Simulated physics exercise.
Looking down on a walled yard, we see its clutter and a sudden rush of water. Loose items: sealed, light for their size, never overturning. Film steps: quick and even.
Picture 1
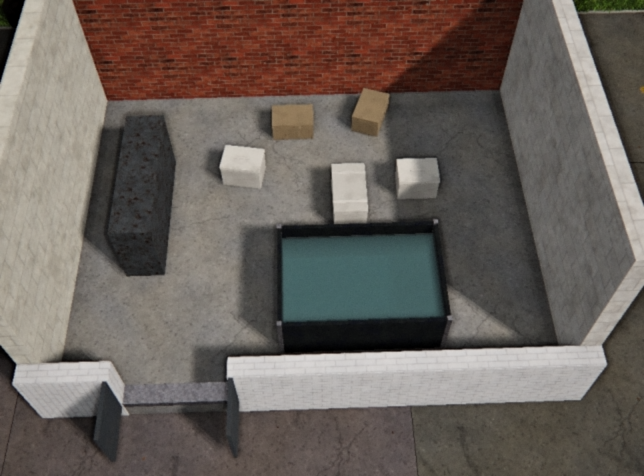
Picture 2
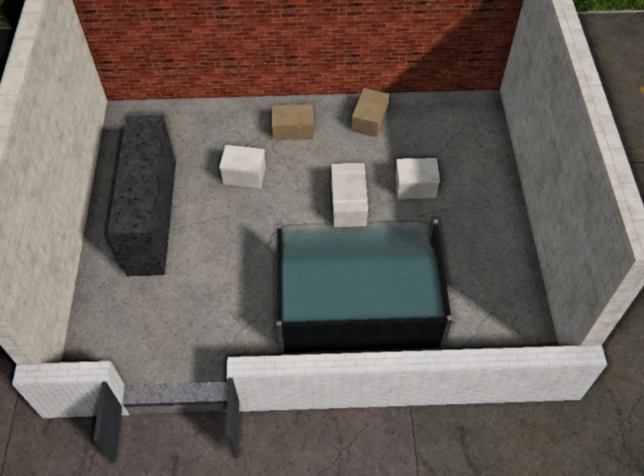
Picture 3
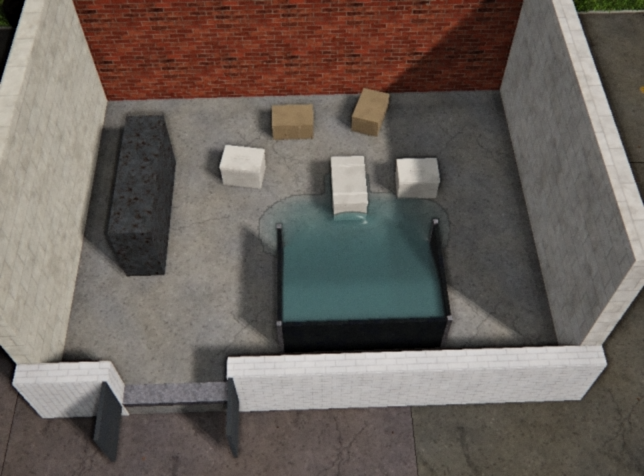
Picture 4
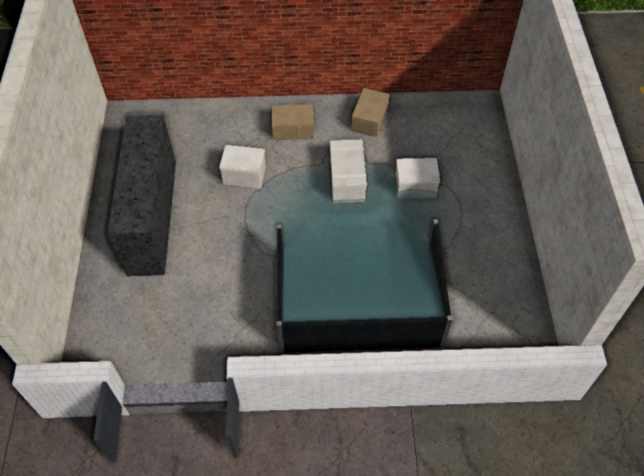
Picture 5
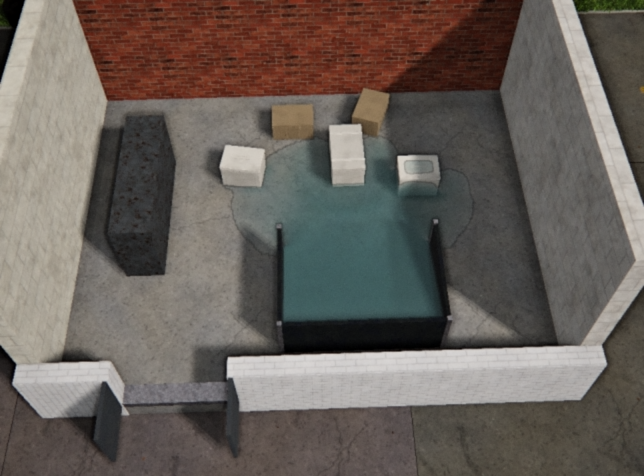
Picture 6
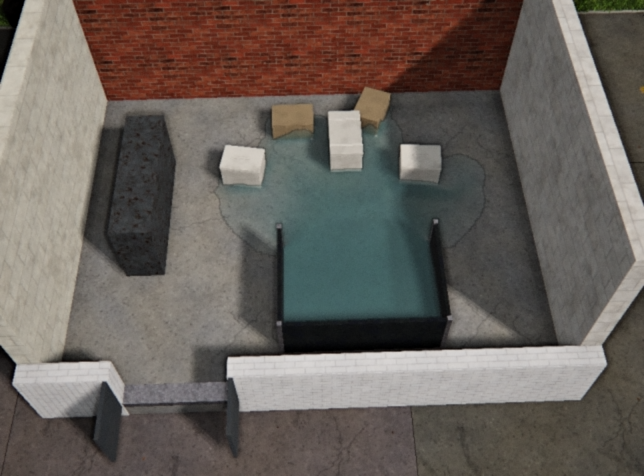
Water burst from the back of a dark-walled tank and spread over the walled yard's floor, pushing a tall white block toward the brick wall, then nudging the white box to its right.
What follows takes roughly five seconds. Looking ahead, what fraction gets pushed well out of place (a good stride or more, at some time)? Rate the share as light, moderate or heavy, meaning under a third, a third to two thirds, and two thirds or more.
Heavy.
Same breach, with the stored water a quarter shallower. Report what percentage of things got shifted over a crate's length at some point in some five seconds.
Roughly 80 per cent of them.
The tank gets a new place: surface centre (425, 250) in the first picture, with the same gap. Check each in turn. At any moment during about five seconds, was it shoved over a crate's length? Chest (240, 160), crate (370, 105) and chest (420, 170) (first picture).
Result per object - stayed close, went far, went far.
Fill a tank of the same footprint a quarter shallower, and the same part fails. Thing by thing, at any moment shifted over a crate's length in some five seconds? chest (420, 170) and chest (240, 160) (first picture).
Covered that distance; fell short of it.
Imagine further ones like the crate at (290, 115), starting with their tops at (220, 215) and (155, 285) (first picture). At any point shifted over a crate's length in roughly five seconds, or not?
Result, in sequence - short of that distance / short of that distance.
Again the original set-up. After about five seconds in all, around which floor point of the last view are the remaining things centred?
Their centre sits close to (267, 187) on the floor of the last picture.
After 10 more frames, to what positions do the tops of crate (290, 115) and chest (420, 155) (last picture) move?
Roughly (242, 85) and (485, 79).
A moment on, 2 of 5 are well off their spots; 1 afloat.
Next, 4 of 5 are well off their spots; 4 afloat.
Later, 5 of 5 are well off their spots; 4 afloat.
In the end, 5 of 5 are well off their spots, and 5 have been at some point; 3 afloat.
